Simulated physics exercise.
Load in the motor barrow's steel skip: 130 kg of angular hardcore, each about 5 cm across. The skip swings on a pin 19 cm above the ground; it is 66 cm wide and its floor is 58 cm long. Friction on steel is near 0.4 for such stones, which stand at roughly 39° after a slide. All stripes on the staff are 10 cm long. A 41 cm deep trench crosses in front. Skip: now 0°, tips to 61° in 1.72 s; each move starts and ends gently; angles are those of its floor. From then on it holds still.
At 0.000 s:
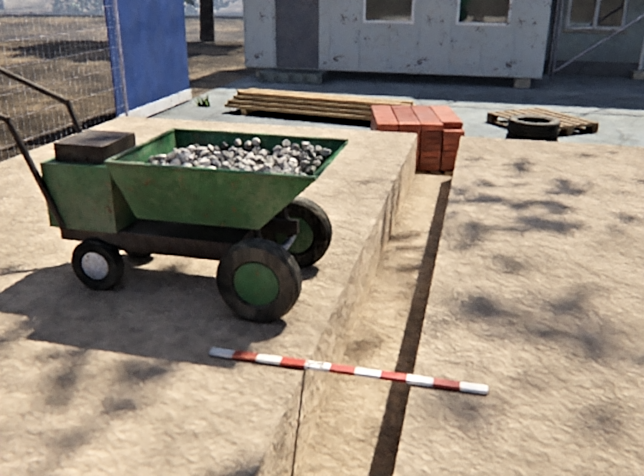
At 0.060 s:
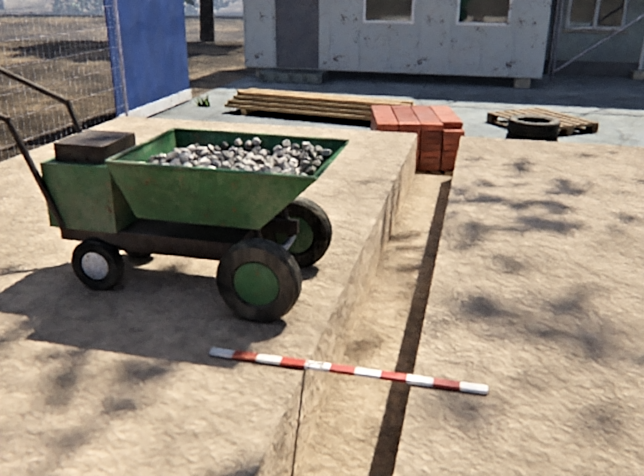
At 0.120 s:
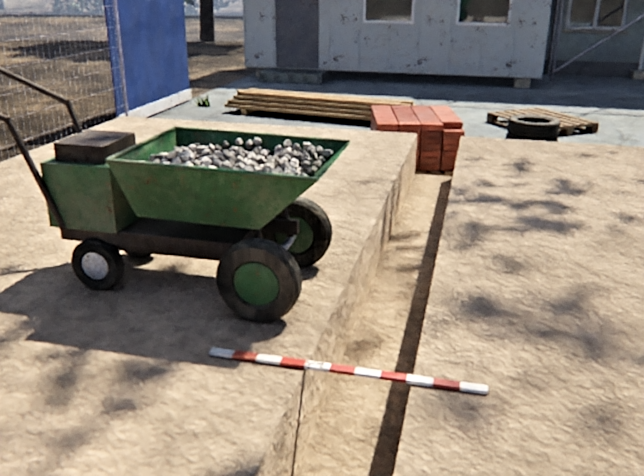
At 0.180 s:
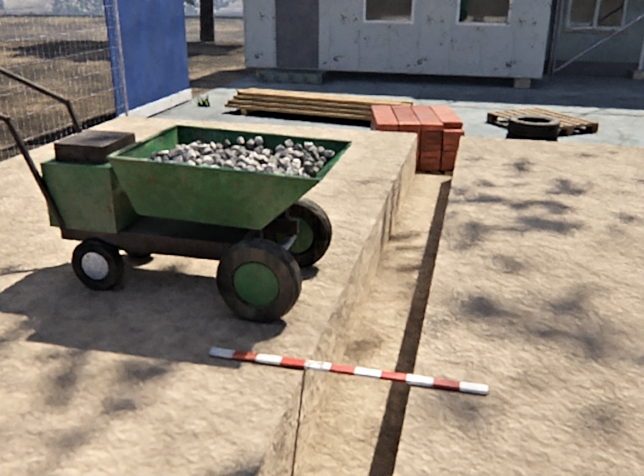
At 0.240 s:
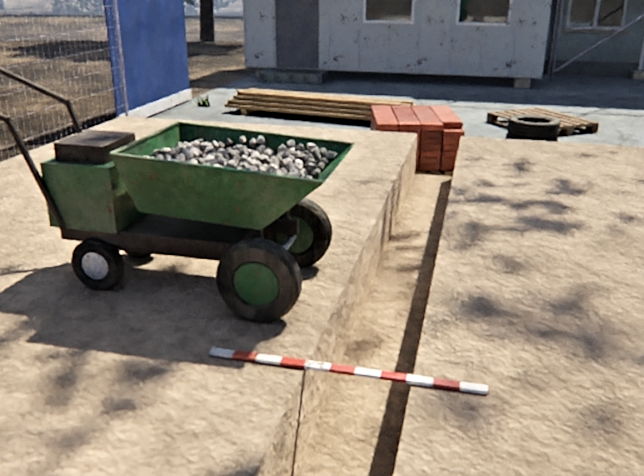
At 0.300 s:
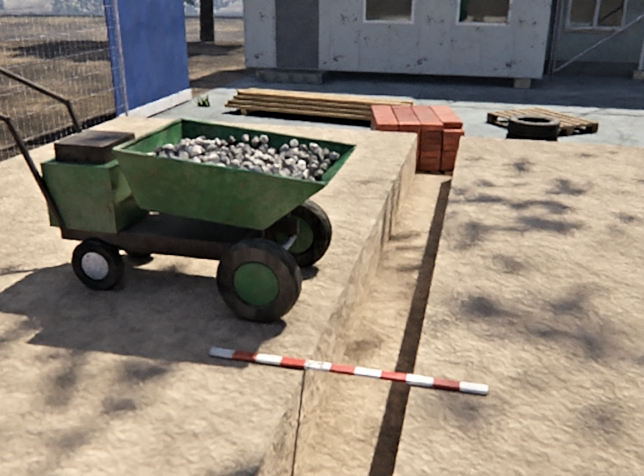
A green motor barrow heaped with grey stones stands on sandy ground at the left of a sunlit building site, seen from slightly above. A trench runs beside it, with a red-and-white staff lying across, and red bricks, timber and a dark tyre sit before a pale building. The barrow's skip tilts very slightly toward the right, its stones shifting a little, while the camera stays still.
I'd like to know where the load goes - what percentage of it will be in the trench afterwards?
I would put it at about 61 per cent.
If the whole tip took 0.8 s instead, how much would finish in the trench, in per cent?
Probably about 45 in a hundred.
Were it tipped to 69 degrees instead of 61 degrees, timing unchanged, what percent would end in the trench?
It would be close to 70 percent.
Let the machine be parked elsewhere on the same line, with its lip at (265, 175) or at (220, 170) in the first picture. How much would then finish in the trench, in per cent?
The first gives about 80 percent and the second about 60 percent.
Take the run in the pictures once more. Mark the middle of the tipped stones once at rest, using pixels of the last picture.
Around (404, 363).
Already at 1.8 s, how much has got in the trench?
Around 15 per cent of it.
After 1.3 s the floor is at 51°; 100 % in the skip; the foremost stones are at (382, 231).
After 1.8 s the floor is at 61°; 86 % in the skip, 13 % in the trench, 2 % past the trench; the foremost stones are at (440, 310).
After 2.2 s the floor is at 61°; 56 % in the skip, 27 % in the trench, 17 % past the trench; the foremost stones are at (502, 304).
After 4.1 s the floor is at 61°; 20 % in the skip, 61 % in the trench, 19 % past the trench; the foremost stones are at (527, 317).
